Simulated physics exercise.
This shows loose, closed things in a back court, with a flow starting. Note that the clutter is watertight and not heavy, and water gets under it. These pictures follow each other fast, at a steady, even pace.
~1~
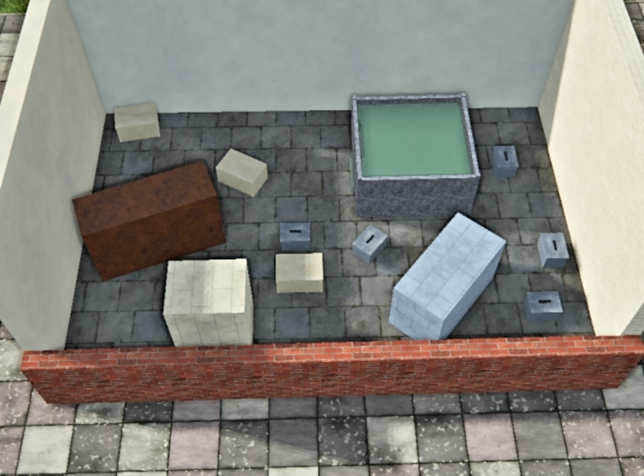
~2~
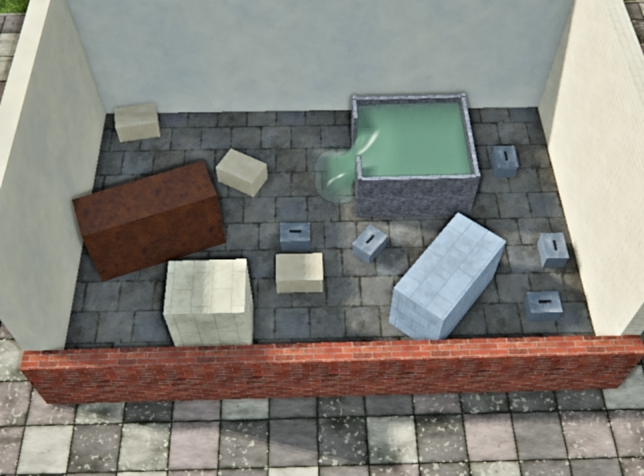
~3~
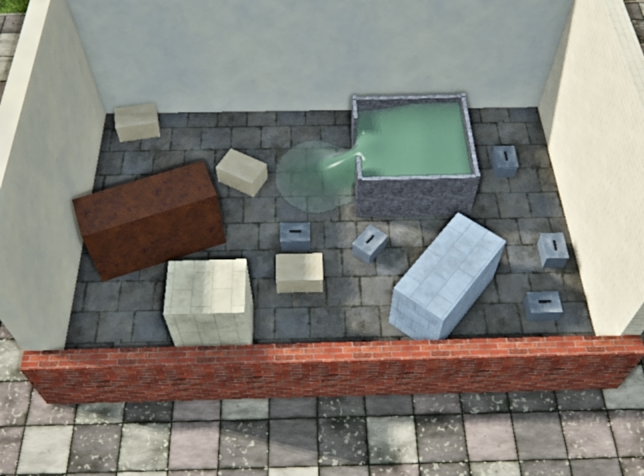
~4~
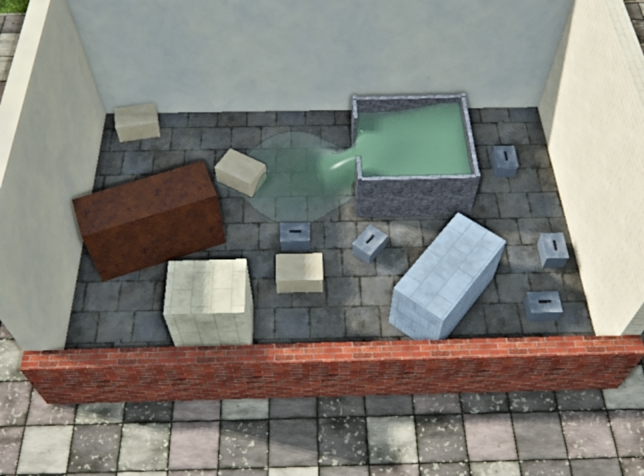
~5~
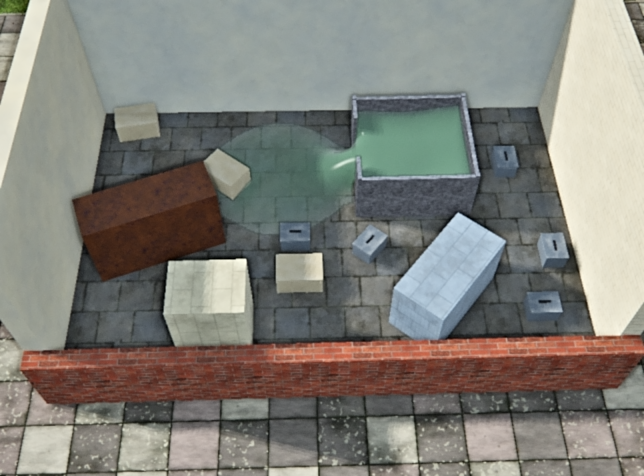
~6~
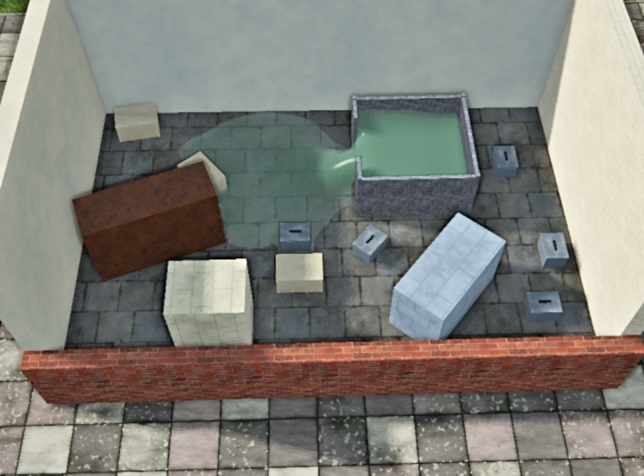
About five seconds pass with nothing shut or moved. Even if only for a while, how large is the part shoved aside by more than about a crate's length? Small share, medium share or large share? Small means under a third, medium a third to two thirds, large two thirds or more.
A small share.
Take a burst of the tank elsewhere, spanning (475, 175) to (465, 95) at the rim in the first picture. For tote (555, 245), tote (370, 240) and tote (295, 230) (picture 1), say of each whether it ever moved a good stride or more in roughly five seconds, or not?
Lab note - in sequence: Made it that far; never that far; never that far.
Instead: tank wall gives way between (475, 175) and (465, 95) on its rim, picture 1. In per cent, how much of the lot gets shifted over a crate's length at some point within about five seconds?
About 50 per cent.
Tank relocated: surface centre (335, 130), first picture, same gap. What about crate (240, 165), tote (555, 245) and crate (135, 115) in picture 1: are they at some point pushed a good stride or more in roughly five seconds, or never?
The three, one by one: Past that mark, short of that and past that mark.
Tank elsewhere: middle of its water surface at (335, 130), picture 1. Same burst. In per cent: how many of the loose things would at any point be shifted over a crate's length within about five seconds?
Close to 20 %.
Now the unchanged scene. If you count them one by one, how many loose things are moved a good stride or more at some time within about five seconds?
I make it 2 of them.
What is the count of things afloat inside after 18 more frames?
Well, I'd say 2.
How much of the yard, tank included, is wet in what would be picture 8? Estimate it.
I'd call it close to 35 per cent.
A moment on, 1 of 8 are well off their spots; 0 afloat.
Next, 1 of 8 are well off their spots; 2 afloat.
Later, 2 of 8 are well off their spots; 2 afloat.
In the end, 1 of 8 are well off their spots, and 2 have been at some point; 2 afloat.
